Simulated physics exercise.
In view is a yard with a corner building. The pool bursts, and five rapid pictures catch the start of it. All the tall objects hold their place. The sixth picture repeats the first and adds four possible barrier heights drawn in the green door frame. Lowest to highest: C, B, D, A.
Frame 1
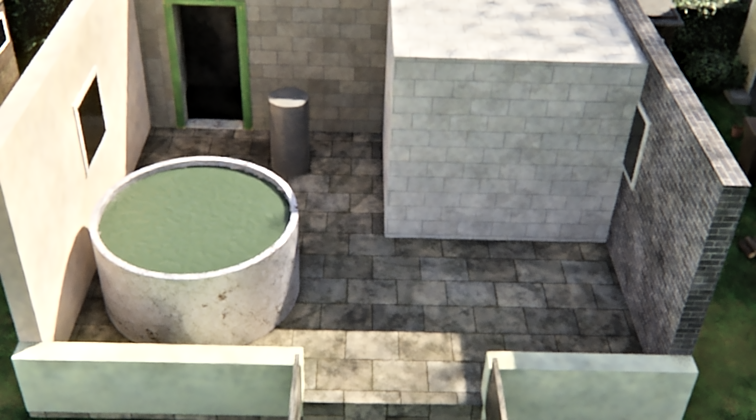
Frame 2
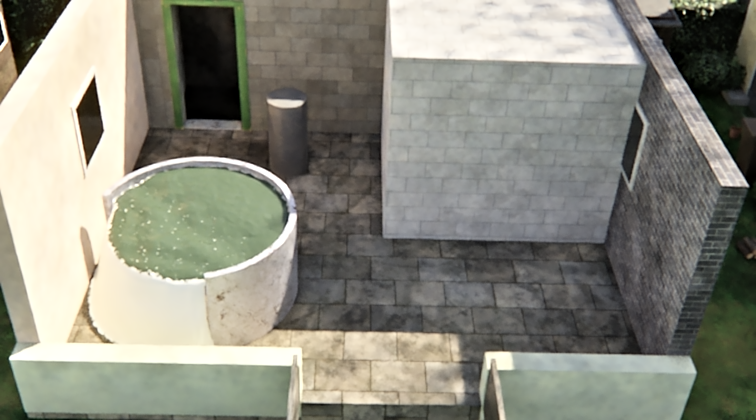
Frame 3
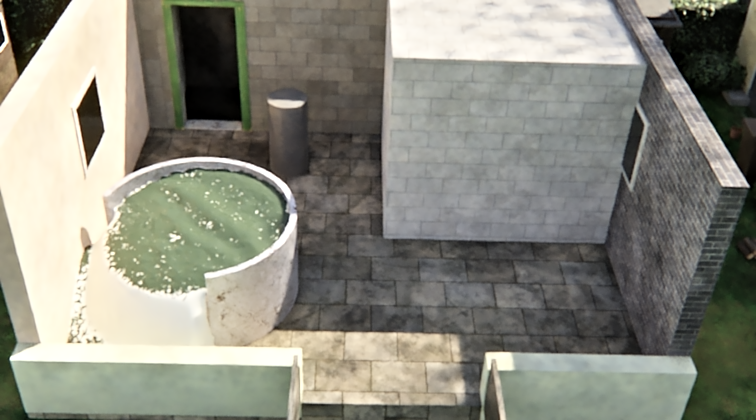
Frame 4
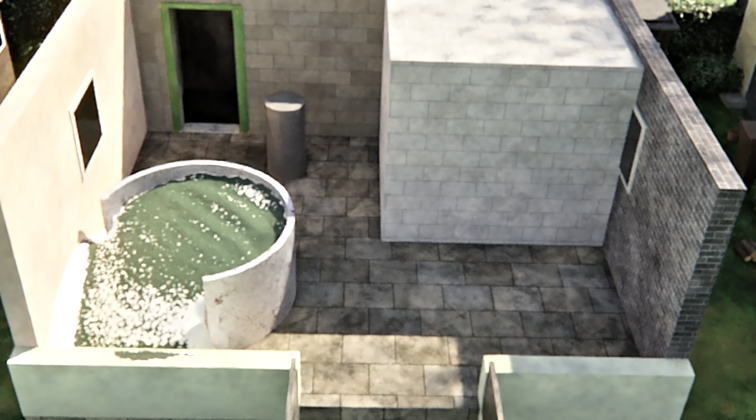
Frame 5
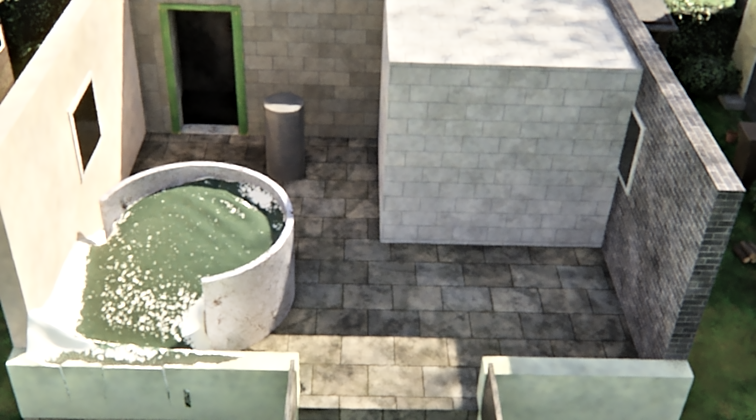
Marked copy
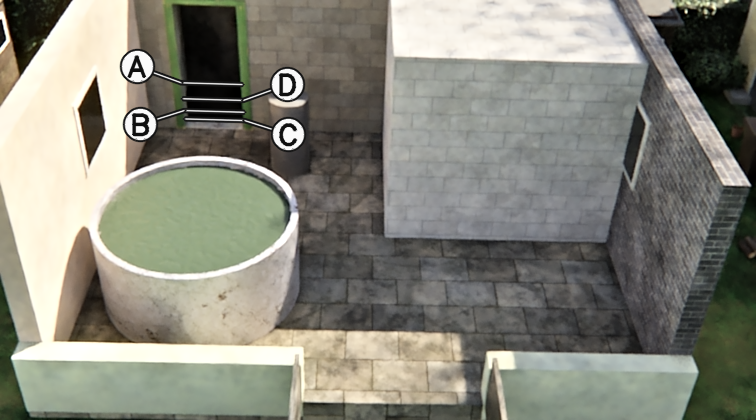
In a walled yard, green water pours from the round pool's broken front-left side, foaming white.
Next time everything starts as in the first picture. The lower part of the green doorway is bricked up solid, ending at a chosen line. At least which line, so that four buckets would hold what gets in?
The limit is C.
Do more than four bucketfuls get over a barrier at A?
No, that is safe.
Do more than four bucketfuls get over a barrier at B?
No, that is safe.
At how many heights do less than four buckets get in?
All of them.
On the marked copy, A at (211, 83); B at (214, 111); C at (214, 119); D at (213, 99); from the bottom up C, B, D, A.
If A is chosen, nothing gets over.
If B is chosen, a splash gets over, under a bucket.
If C is chosen, a bucket or two gets in.
If D is chosen, nothing gets over.
